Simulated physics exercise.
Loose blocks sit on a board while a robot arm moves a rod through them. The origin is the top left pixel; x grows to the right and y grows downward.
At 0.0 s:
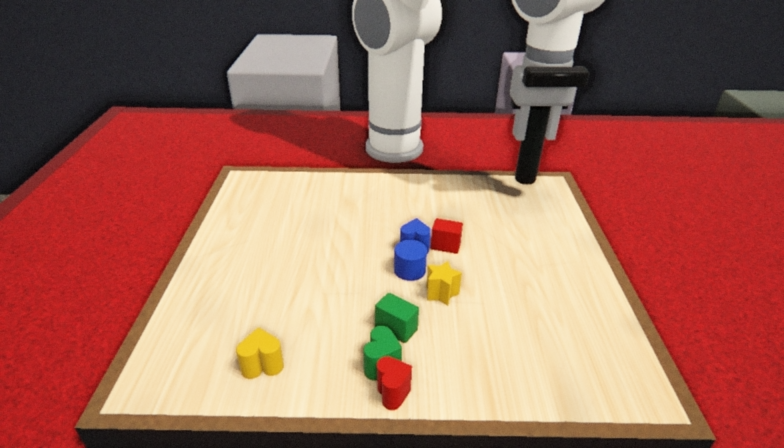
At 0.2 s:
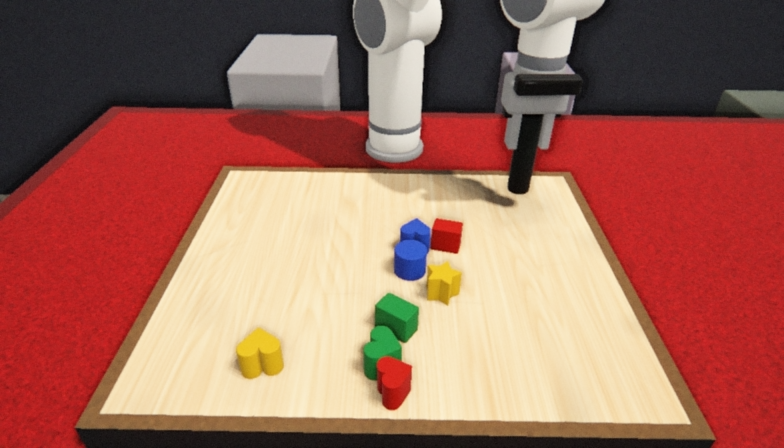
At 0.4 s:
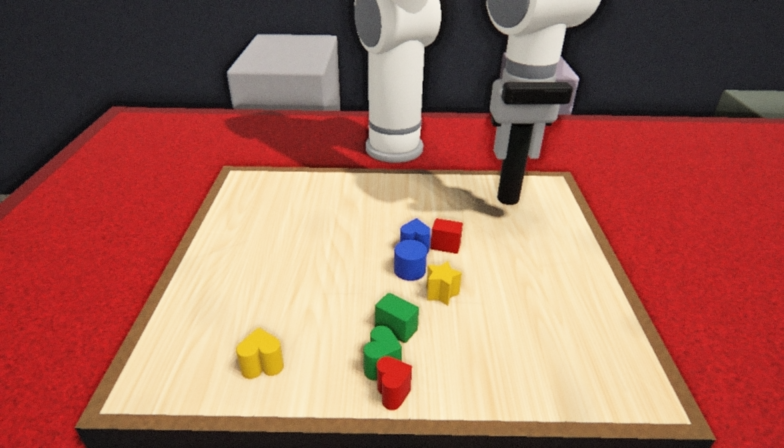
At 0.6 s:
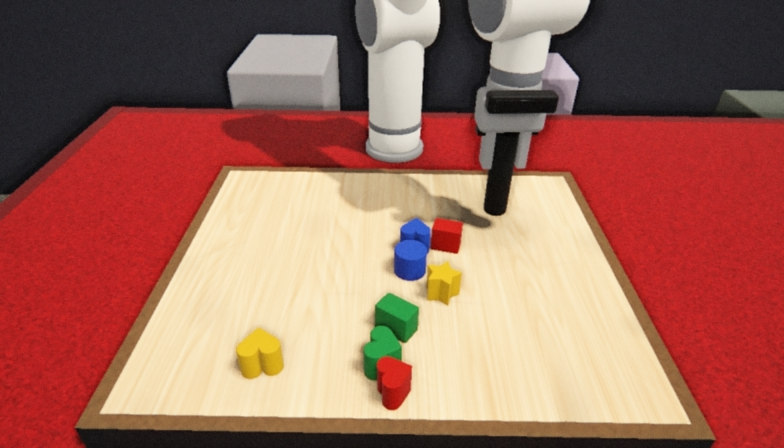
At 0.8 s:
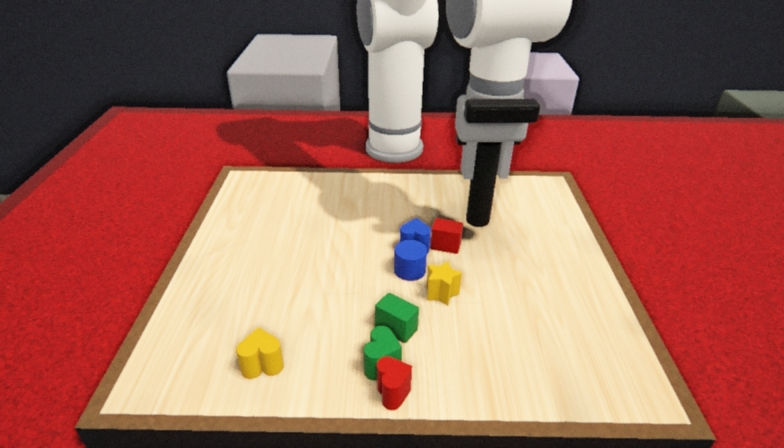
A robot arm holding a black rod moves it left and toward the viewer over a wooden board, nearing the red block beside the blue pieces, while the red, blue, green and yellow blocks all stay still.
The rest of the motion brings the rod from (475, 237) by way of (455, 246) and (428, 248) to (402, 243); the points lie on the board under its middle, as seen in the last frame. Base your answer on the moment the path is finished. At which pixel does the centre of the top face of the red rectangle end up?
The middle of the upper face of the red rectangle will lie at about (381, 233) in the picture.
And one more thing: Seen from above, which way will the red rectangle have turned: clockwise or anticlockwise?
Rotation: Counter-clockwise.
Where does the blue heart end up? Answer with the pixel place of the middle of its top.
Around (352, 232).
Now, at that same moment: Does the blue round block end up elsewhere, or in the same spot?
It is moved off its spot.
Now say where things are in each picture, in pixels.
Lower end of the rod at (525, 180), tops of blocks, blue round block at (411, 249), blue heart at (416, 227), yellow star-shaped block at (443, 272), red rectangle at (448, 225), in the first picture.
Rod at (518, 190), blocks as before, in the second picture.
Rod at (508, 200), blocks as before, in the third picture.
Rod at (494, 211), blocks as before, in the fourth picture.
Rod at (478, 222), blue round block at (411, 249), blue heart at (416, 227), yellow star-shaped block at (443, 272), red rectangle at (448, 225), in the fifth picture.
One third of the way, rod at (455, 231); blue heart at (405, 230), turned 45° clockwise; red rectangle at (431, 233).
Two thirds of the way, rod at (429, 232); blue round block at (405, 252); blue heart at (377, 230), turned 45° clockwise; red rectangle at (403, 235).
At the end, rod at (402, 227); blue round block at (404, 252); blue heart at (352, 232), turned 40° clockwise; yellow star-shaped block not moved; red rectangle at (381, 233), turned 30° anticlockwise.
